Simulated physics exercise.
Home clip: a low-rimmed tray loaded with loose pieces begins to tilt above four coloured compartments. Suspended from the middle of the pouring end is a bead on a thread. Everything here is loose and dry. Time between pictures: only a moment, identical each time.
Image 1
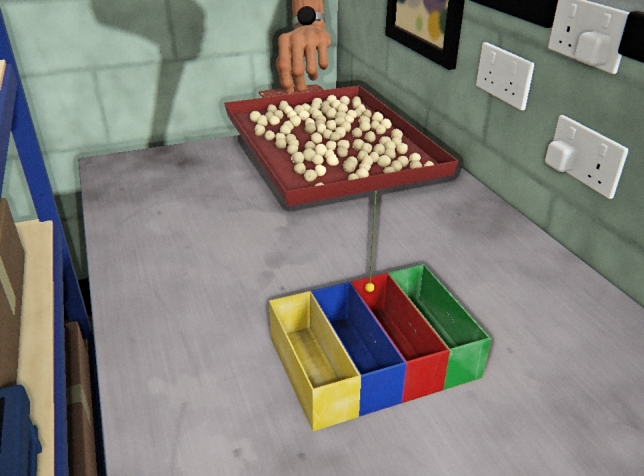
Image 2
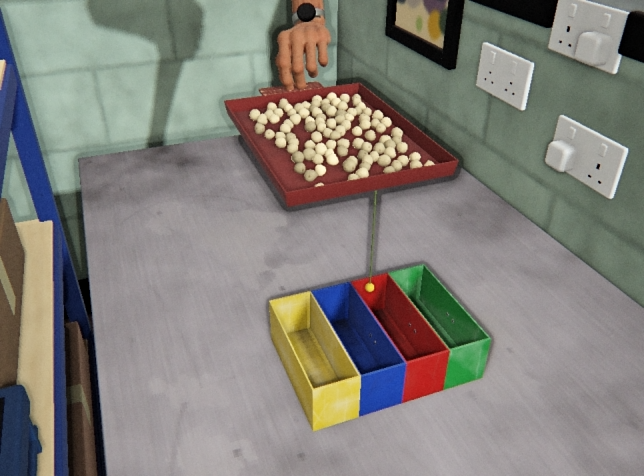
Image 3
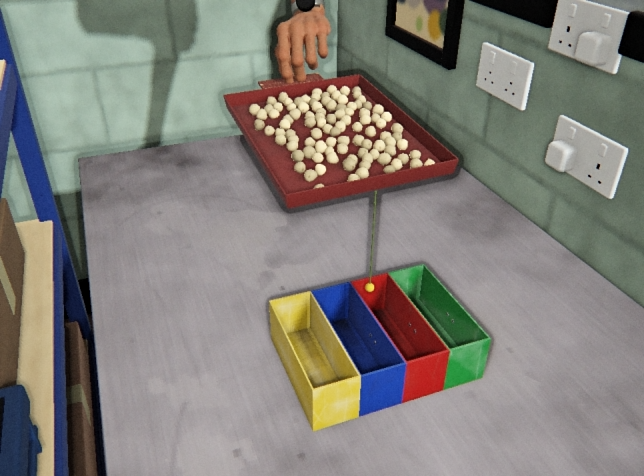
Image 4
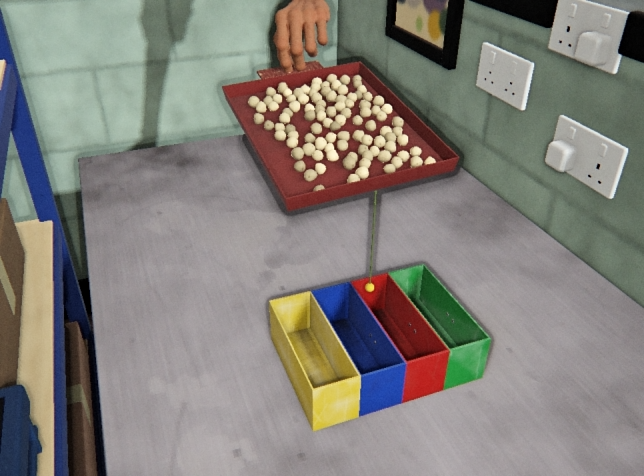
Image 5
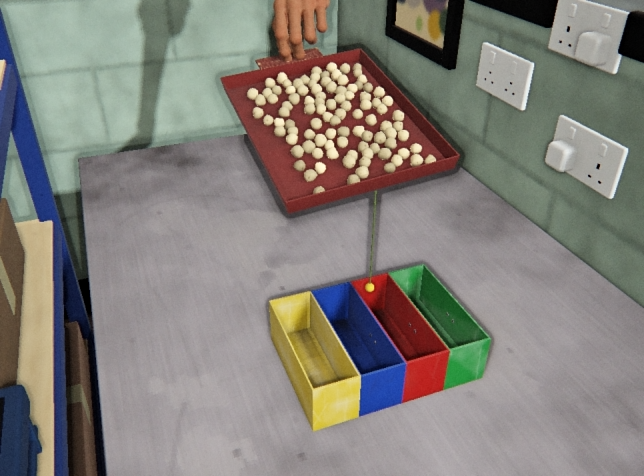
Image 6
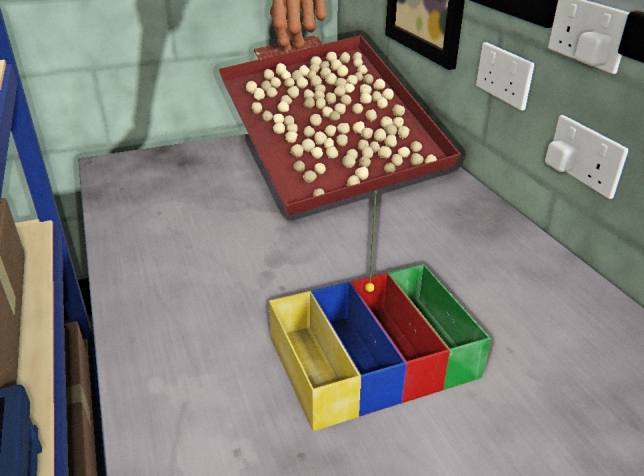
At first, a hand holds the back of a red tray of pale, round nuts, nearly level above yellow, blue, red and green compartments. Then the hand gradually raises the back edge while the front edge slants slightly down to the left, the yellow bead hanging still on its thread.
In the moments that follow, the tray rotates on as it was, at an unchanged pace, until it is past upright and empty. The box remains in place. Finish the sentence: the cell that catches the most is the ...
... Yellow cell.
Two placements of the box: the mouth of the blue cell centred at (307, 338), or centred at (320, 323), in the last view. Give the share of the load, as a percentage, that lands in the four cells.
First placement near 100 percent, second near 100 percent.
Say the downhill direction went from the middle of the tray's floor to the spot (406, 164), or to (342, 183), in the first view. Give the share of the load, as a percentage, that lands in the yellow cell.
The first try gives close to 0 per cent, the second close to 40 per cent.
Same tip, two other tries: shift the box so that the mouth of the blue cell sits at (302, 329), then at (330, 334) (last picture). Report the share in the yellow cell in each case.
Some 10 percent in the first case, 30 percent in the second.
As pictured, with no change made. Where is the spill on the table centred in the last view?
Roughly at (259, 402).
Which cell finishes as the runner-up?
It's the blue one that ends up second.
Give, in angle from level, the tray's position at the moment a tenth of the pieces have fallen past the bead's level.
Close to 110 degrees, I reckon.
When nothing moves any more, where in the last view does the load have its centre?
The centre ends up roughly at (318, 369).
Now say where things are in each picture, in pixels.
In the first picture, corners of the pouring end (288, 190) and (455, 160), level; middle of the load (341, 132), macadamia nuts; bead on its thread (370, 287); yellow cell (336, 400); blue cell (382, 386); red cell (426, 373); green cell (467, 360).
In the second picture, corners of the pouring end (288, 191) and (455, 160), level; middle of the load (341, 131).
In the third picture, corners of the pouring end (288, 193) and (455, 159), tipped barely, lowest at the left corner; middle of the load (341, 127).
In the fourth picture, corners of the pouring end (288, 197) and (456, 157), tipped a little, lowest at the left corner; middle of the load (341, 120).
In the fifth picture, corners of the pouring end (288, 200) and (456, 155), tipped a little, lowest at the left corner; middle of the load (341, 114).
In the sixth picture, corners of the pouring end (288, 203) and (456, 153), tipped clearly, lowest at the left corner; middle of the load (341, 109); yellow cell (336, 400); blue cell (382, 386); red cell (426, 373); green cell (467, 360).
Just after the last frame, tray tipped steeply; almost all on the tray; just a few falling or outside the box.
A moment on, tray tipped right over; almost all on the tray; about a tenth in the yellow cell; just a few in the blue cell; just a few falling or outside the box.
Further on, tray tipped past a quarter turn; roughly half in the yellow cell; roughly a quarter in the blue cell; just a few in the red cell; about a tenth falling or outside the box.
When it is over, tray tipped past a quarter turn; roughly half in the yellow cell; roughly a quarter in the blue cell; just a few in the red cell; not one in the green cell; about a tenth outside the box.
